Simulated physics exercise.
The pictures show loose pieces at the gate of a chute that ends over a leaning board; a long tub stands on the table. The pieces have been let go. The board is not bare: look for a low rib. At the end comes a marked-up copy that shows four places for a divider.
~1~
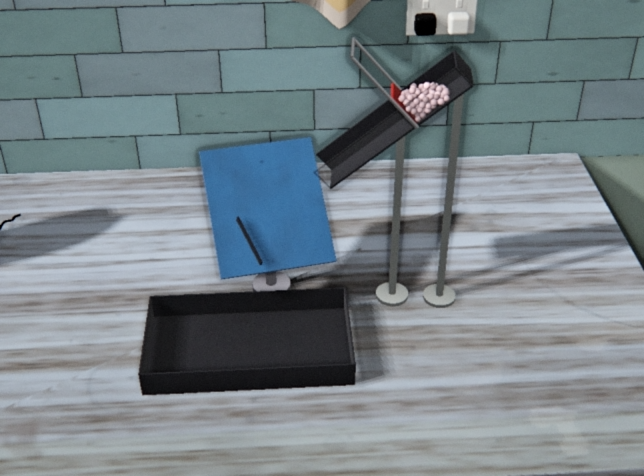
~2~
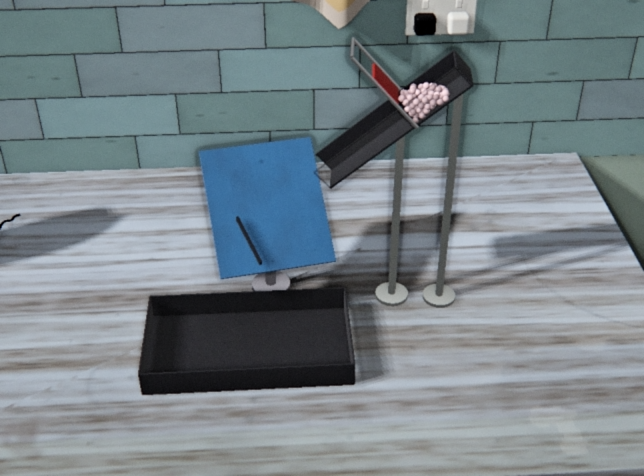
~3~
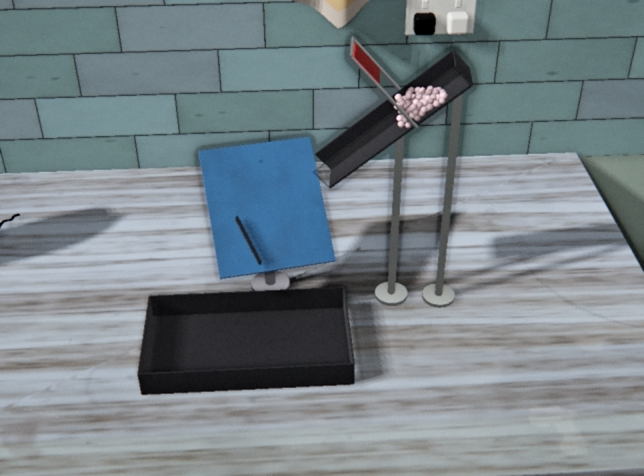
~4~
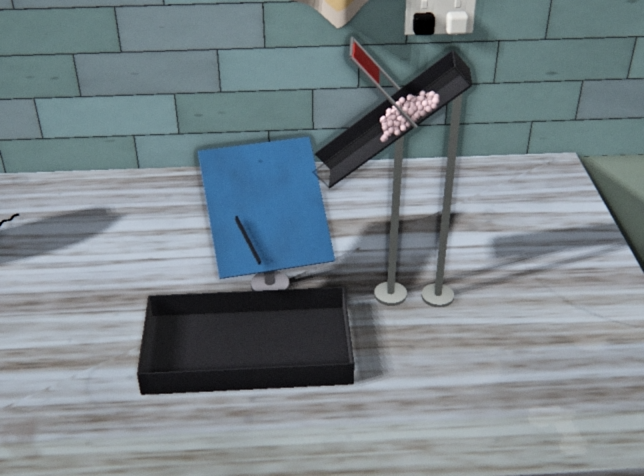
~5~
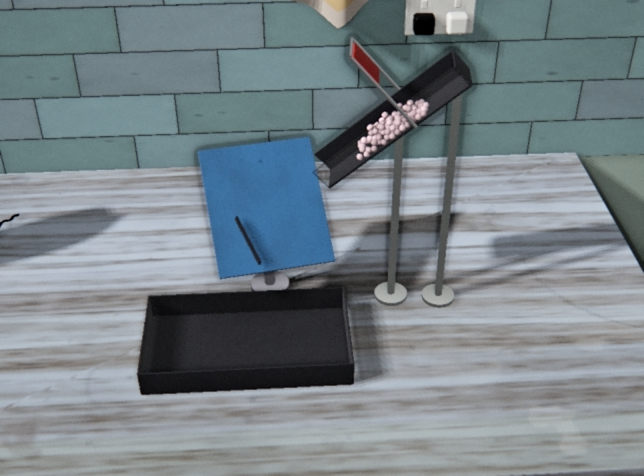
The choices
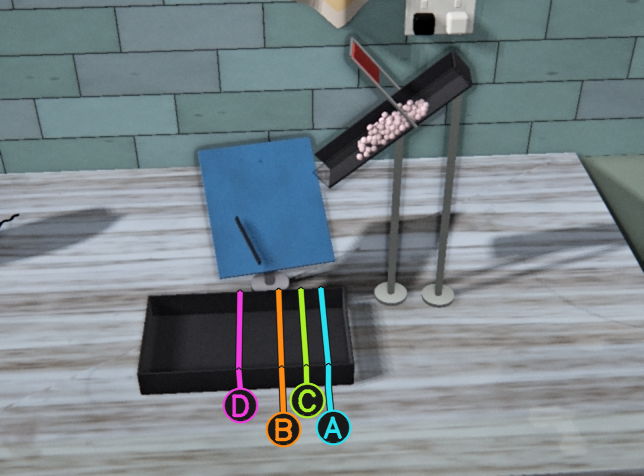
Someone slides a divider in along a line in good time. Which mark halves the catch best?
I would pick line B.
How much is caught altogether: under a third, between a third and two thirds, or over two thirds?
Over two thirds.
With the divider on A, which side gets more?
More lands on the left.
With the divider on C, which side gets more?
The left side.
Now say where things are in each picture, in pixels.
Load behind the gate at (422, 98), sugar pearls; lip of the chute at (331, 179), sloping fairly steeply, in the first picture.
Middle of the board at (267, 206), tilted fairly steeply; middle of its low edge at (279, 270); of its high edge at (255, 144), in the second picture.
Front corners of the tub at (138, 374) and (354, 363), empty; front of the load at (401, 124), in the third picture.
Middle of the load at (406, 115); its front at (384, 139), about a third of the way to the lip; rib from (236, 216) to (260, 262), in the fourth picture.
Middle of the load at (388, 126); its front at (360, 157), about two thirds of the way to the lip, in the fifth picture.
On the marked copy, line A crosses the front rim at (328, 365); line B crosses the front rim at (281, 367); line C crosses the front rim at (306, 366); line D crosses the front rim at (238, 369).
With A, of what is caught, nearly all on the left of the divider, a small part on the right.
With B, of what is caught, about a third on the left of the divider, about two thirds on the right.
With C, of what is caught, most on the left of the divider, a small part on the right.
With D, of what is caught, a small part on the left of the divider, nearly all on the right.
